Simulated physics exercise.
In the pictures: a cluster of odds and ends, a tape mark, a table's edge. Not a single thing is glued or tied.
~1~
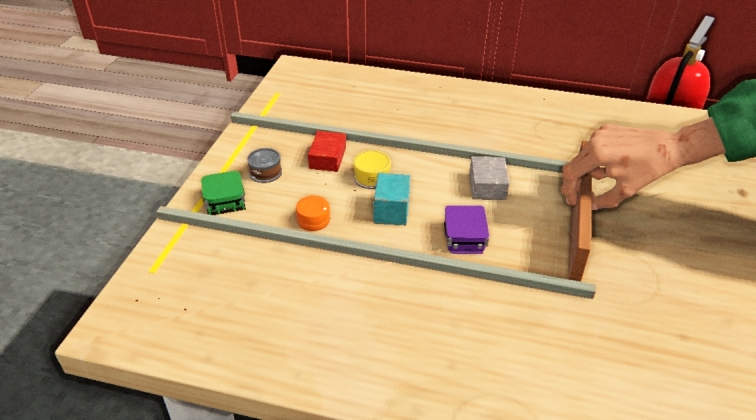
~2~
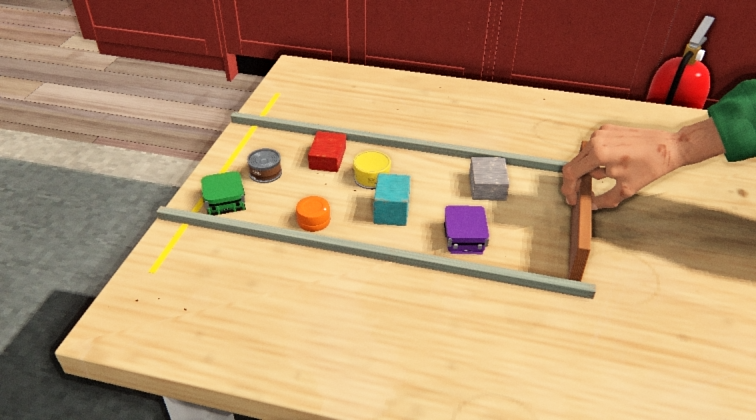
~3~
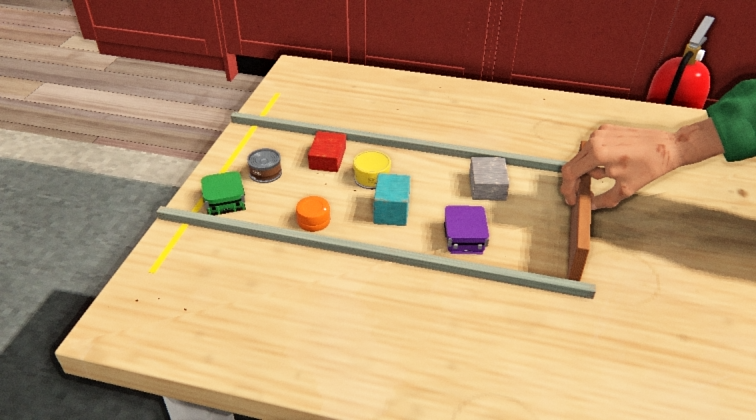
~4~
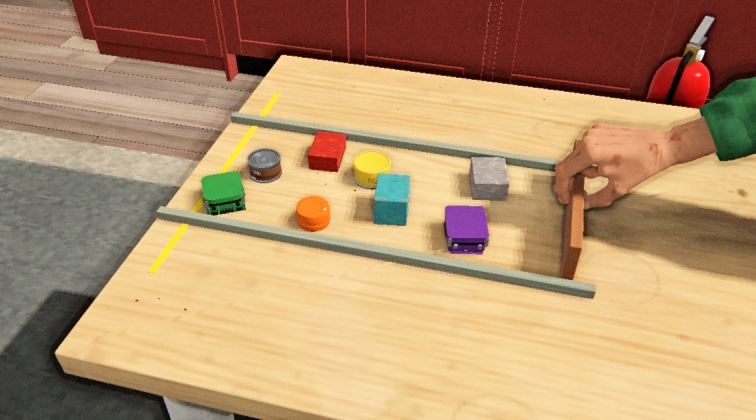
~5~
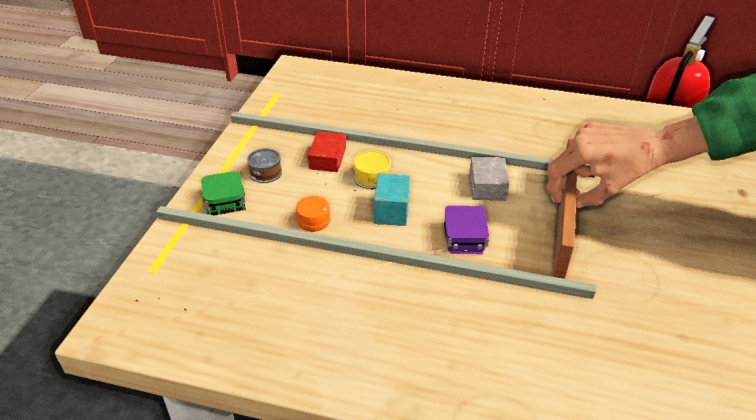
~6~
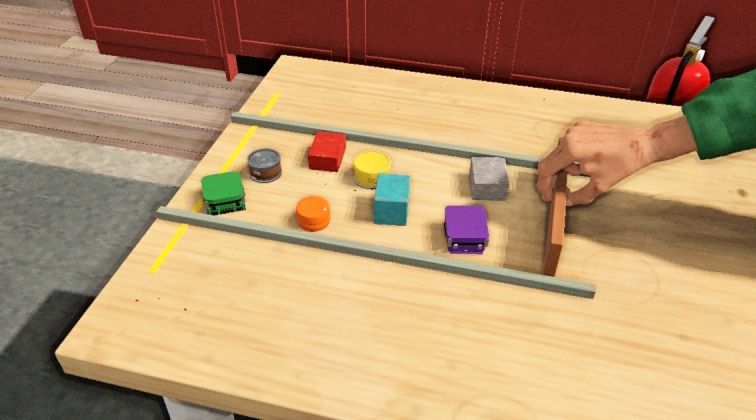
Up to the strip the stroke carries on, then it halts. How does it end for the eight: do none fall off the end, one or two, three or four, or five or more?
It ends with five or more off the end.
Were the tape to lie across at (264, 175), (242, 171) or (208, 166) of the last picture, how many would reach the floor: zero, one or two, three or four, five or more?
Either one or two; 5 or more; at least five.
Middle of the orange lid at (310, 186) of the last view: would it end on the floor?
Result: Orange lid not saved.
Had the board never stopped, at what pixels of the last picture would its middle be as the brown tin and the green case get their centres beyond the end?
Roughly (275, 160); roughly (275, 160).
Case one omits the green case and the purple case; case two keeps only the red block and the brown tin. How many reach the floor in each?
Count: 3 (first case); 4 (second).
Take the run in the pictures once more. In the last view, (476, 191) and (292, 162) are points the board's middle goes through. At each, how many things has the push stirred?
Moved so far: 2, then 8.
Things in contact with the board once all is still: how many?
All in all, 2.
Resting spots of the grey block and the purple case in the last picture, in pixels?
Roughly (225, 136), and the other roughly (190, 182).
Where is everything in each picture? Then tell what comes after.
The first picture shows green case (224, 194); brown tin (265, 165); red block (327, 151); board (581, 208); tape (225, 168).
The second picture shows brown tin (265, 166); turquoise block (392, 199).
The third picture shows red block (327, 152); grey block (489, 178).
The fourth picture shows green case (224, 194); purple case (465, 231).
The fifth picture shows brown tin (265, 166); orange lid (313, 214).
The sixth picture shows green case (224, 194); brown tin (265, 166); red block (327, 152); board (557, 204); tape (225, 168).
Soon after, none off yet; green case at rest near (224, 194); brown tin at rest near (265, 166); red block at rest near (327, 152).
In the end, the number that fall off is five or more; gone, turquoise block, yellow tin, orange lid, red block, brown tin and green case.
